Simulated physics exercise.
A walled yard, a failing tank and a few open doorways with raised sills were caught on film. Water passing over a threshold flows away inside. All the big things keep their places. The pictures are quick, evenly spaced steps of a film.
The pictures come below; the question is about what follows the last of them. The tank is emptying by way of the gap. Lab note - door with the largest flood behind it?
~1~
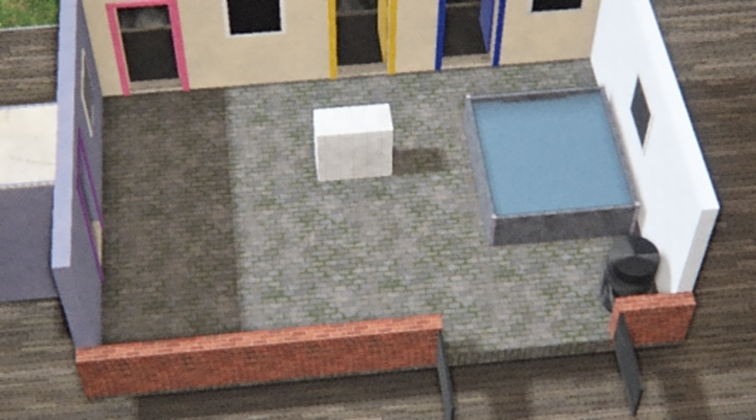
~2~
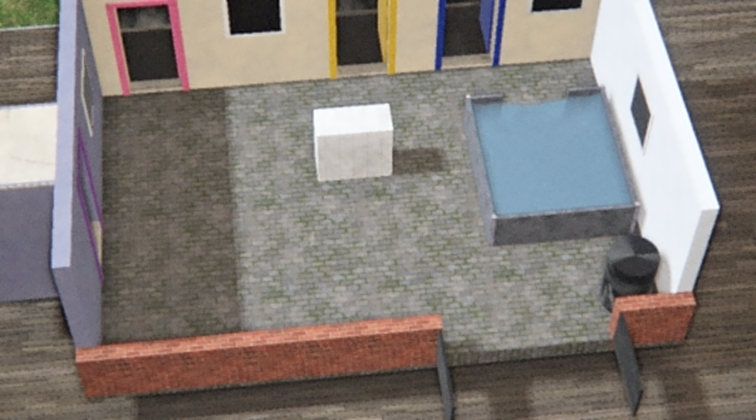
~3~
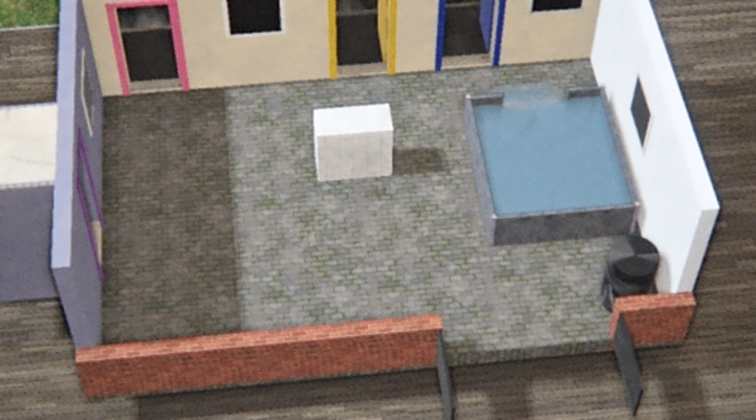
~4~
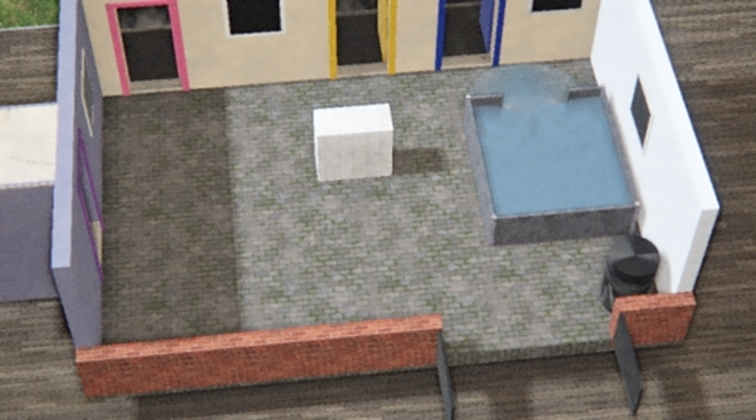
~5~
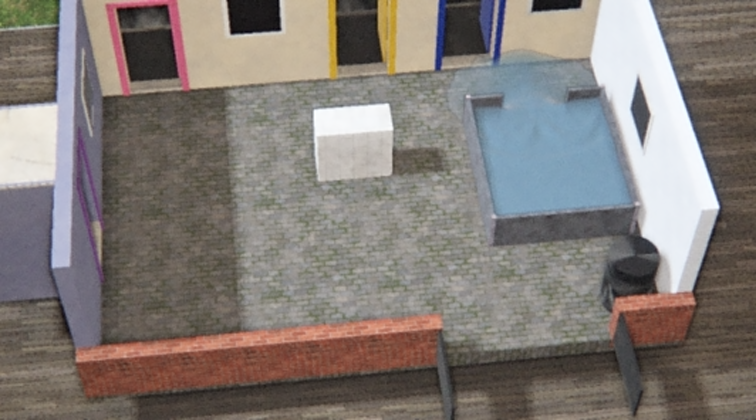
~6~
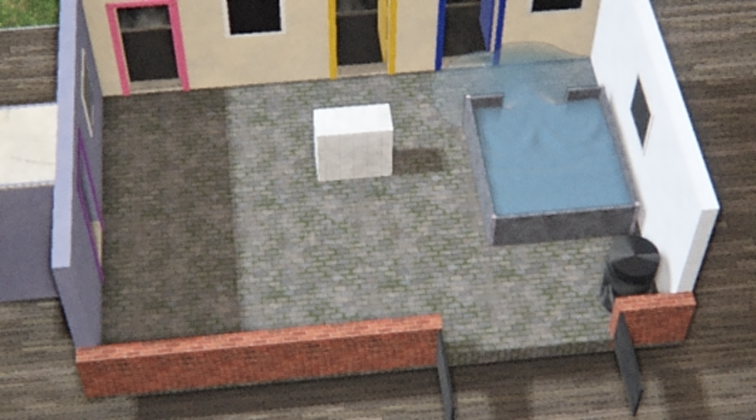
Largest flood: Blue door.
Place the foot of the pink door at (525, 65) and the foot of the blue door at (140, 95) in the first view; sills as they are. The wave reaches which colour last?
The purple one.
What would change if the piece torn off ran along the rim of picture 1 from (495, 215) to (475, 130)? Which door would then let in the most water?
That would be the pink-painted one.
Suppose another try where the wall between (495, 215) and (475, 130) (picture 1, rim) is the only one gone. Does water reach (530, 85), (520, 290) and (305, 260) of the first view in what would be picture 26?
The first spot is left untouched, the second is left untouched and the third is soaked through.
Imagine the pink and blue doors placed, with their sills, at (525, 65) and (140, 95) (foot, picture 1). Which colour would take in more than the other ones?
My bet is the door marked pink.
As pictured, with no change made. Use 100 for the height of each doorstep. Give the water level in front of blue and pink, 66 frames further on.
The first is near 240 per cent, the second near 210 per cent.
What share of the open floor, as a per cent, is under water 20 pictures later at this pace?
That should be about 30 %.
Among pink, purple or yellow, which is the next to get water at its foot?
First comes the yellow-painted one.
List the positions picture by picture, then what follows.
In the first picture, the tank at (550, 153) is whole and still.
In the second picture, water pours out on the tank's far side and has run to a hidden place.
In the third picture, water pours out on the tank's far side and has run to (491, 94).
In the fourth picture, the front is at (499, 68), out from the gap on the tank's far side.
In the fifth picture, water pours out on the tank's far side and has run to (464, 68).
In the sixth picture, water pours out on the tank's far side and has run to (441, 70).
A moment on, water covers 10 % of the floor; pink door not reached, purple door not reached, blue door some in, yellow door wet at the sill, nothing in.
Next, water covers 15 % of the floor; pink door not reached, purple door not reached, blue door a lot in, yellow door wet at the sill, nothing in.
Then, water covers 30 % of the floor; pink door wet at the sill, nothing in, purple door not reached, blue door a lot in, yellow door a trickle in.
Later, water covers 50 % of the floor; pink door wet at the sill, nothing in, purple door wet at the sill, nothing in, blue door a lot in, yellow door some in.
In the end, water covers 80 % of the floor; pink door some in, purple door wet at the sill, nothing in, blue door a lot in, yellow door some in; the blue door has let in the most.
